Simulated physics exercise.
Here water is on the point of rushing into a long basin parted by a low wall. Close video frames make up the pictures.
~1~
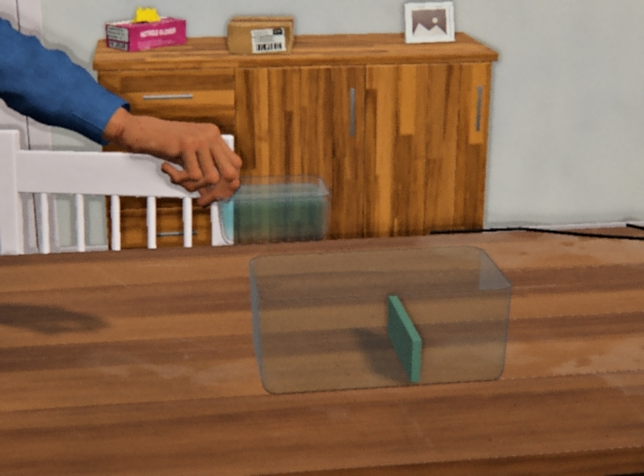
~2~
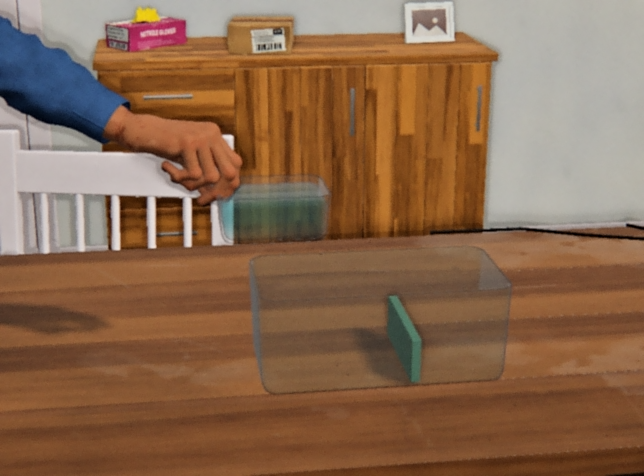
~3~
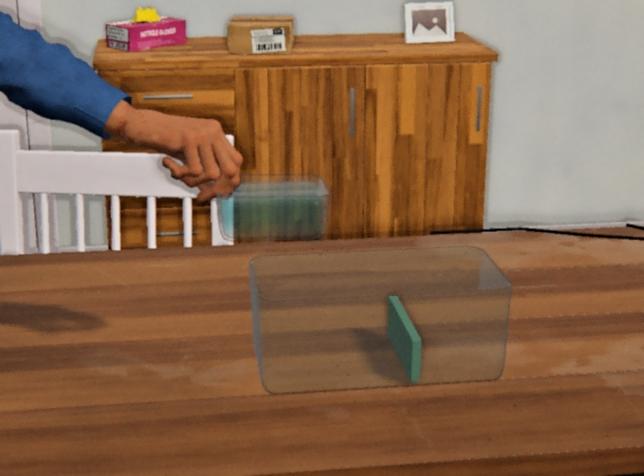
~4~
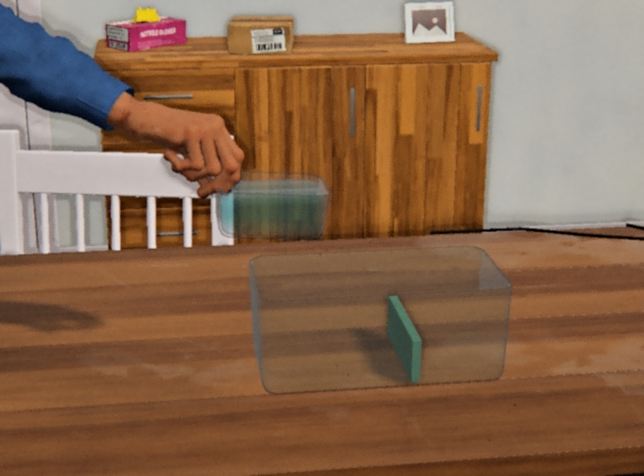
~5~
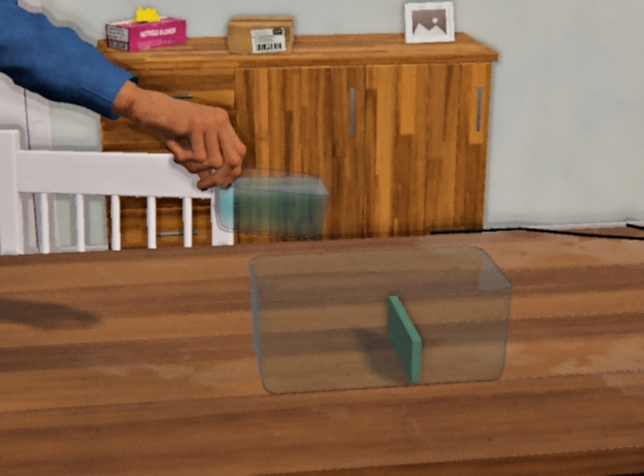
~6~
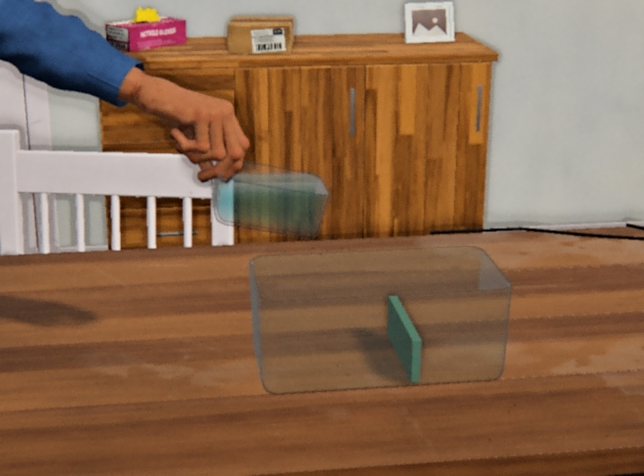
The clip shows a hand gripping a clear container of bluish-green water above a wooden table and gradually tilting it slightly to the right, while a long transparent basin with a low green divider stays still in front.
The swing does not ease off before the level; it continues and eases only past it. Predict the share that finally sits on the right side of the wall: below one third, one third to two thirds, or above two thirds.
Middling share.
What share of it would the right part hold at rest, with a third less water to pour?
Some 15 parts in a hundred, give or take.
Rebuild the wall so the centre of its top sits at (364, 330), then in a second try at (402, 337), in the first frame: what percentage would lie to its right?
The first position gives around 90 percent, the second around 60 percent.
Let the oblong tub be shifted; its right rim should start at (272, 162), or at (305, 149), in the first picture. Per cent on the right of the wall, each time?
It would come to near 0 per cent, and then near 30 per cent.
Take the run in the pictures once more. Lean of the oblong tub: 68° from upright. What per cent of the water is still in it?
Close to 35 per cent.
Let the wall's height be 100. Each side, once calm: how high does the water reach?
The left reads 20 in a hundred and the right 30 in a hundred.
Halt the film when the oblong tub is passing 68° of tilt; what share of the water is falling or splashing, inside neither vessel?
About 45 per cent.
A moment on, the oblong tub is tipped part way and 36 per cent is still to pour, 21 is left of the wall and 0 right of it.
Next, the oblong tub is tipped right over and 4 per cent is still to pour, 40 is left of the wall and 47 right of it.
Then the oblong tub is tipped right over and 0 per cent is still to pour, 53 is left of the wall and 46 right of it.
Later the oblong tub is tipped right over and 0 per cent is still to pour, 52 is left of the wall and 46 right of it.
At rest 53 per cent lies left of the wall, 46 right of it and 1 outside.
